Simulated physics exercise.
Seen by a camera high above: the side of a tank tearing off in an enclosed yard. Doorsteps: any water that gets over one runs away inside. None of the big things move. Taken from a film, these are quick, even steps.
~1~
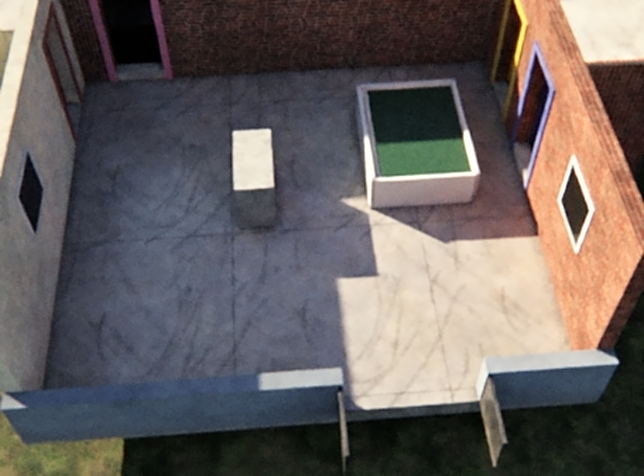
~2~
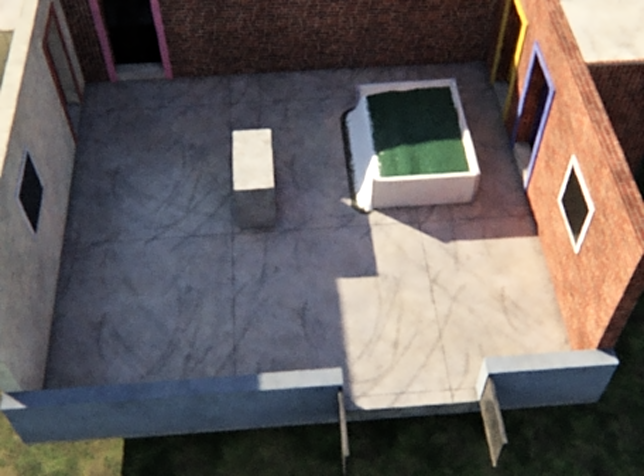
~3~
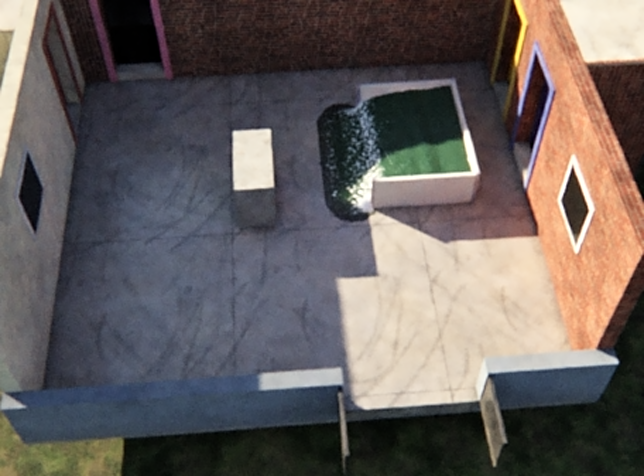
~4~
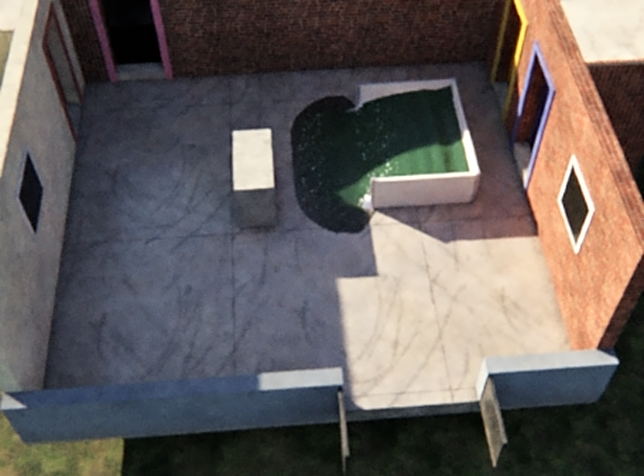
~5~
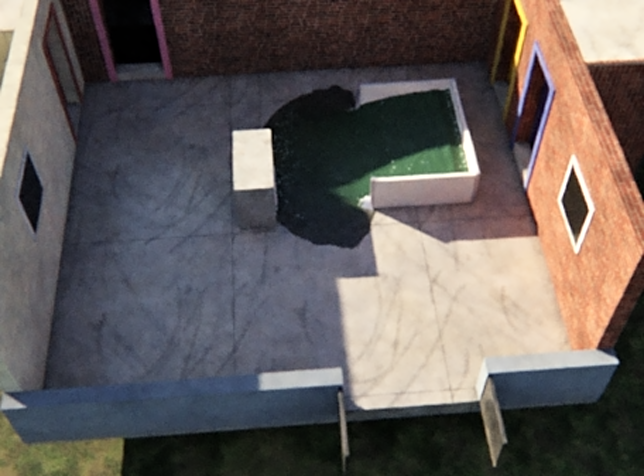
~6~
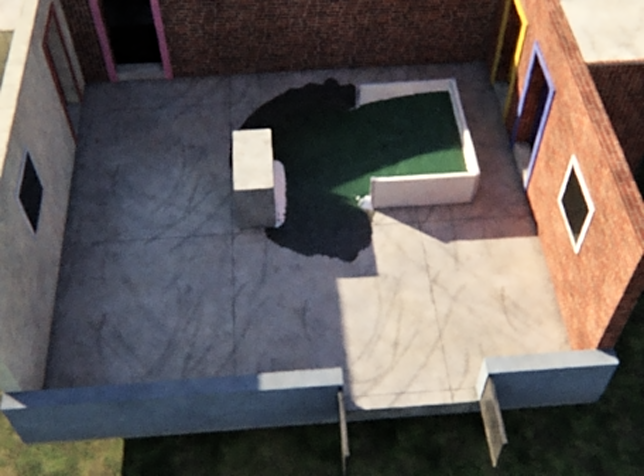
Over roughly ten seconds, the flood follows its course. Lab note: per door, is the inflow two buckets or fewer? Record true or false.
Yellow door true; blue door true; pink door true; red door false.
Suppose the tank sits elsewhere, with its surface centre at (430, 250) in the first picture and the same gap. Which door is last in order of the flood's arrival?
It's the blue-painted one that is reached last.
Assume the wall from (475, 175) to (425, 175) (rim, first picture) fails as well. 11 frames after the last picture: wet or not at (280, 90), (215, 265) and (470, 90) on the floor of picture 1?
One by one: Unsoaked; unsoaked; unsoaked.
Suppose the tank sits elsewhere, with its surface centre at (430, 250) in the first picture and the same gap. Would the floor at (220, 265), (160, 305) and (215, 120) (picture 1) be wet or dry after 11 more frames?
Log: Flood; flood; no flood.
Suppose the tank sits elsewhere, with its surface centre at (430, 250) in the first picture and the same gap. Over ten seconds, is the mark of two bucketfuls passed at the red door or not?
Result for red: It doesn't reach it.
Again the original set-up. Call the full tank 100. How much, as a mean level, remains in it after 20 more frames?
I make it 16 per cent.
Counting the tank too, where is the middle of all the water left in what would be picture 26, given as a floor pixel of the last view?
My guess is about (252, 182).
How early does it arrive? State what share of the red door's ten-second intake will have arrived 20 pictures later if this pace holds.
It would be roughly 55 percent of the ten-second total.
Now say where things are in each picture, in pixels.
Still water in the open tank at (415, 131), in the first frame.
Water pours out at (366, 150) and has run to (363, 209), in the second frame.
Water pours out at (366, 152) and has run to (345, 216), in the third frame.
The front is at (331, 225), out from the gap at (366, 152), in the fourth frame.
Water pours out at (366, 152) and has run to (278, 217), in the fifth frame.
The front is at a hidden place, out from the gap at (366, 152), in the sixth frame.
A moment on, water covers 25 % of the floor; the yellow door not reached, the blue door not reached, the pink door not reached, the red door not reached.
Next, water covers 45 % of the floor; the yellow door not reached, the blue door not reached, the pink door wet at the sill, nothing in, the red door under two buckets in.
Then, water covers 55 % of the floor; the yellow door not reached, the blue door not reached, the pink door wet at the sill, nothing in, the red door over two buckets in.
Later, water covers 75 % of the floor; the yellow door not reached, the blue door not reached, the pink door wet at the sill, nothing in, the red door far over two buckets in.
In the end, water covers 80 % of the floor; the yellow door wet at the sill, nothing in, the blue door not reached, the pink door wet at the sill, nothing in, the red door far over two buckets in.
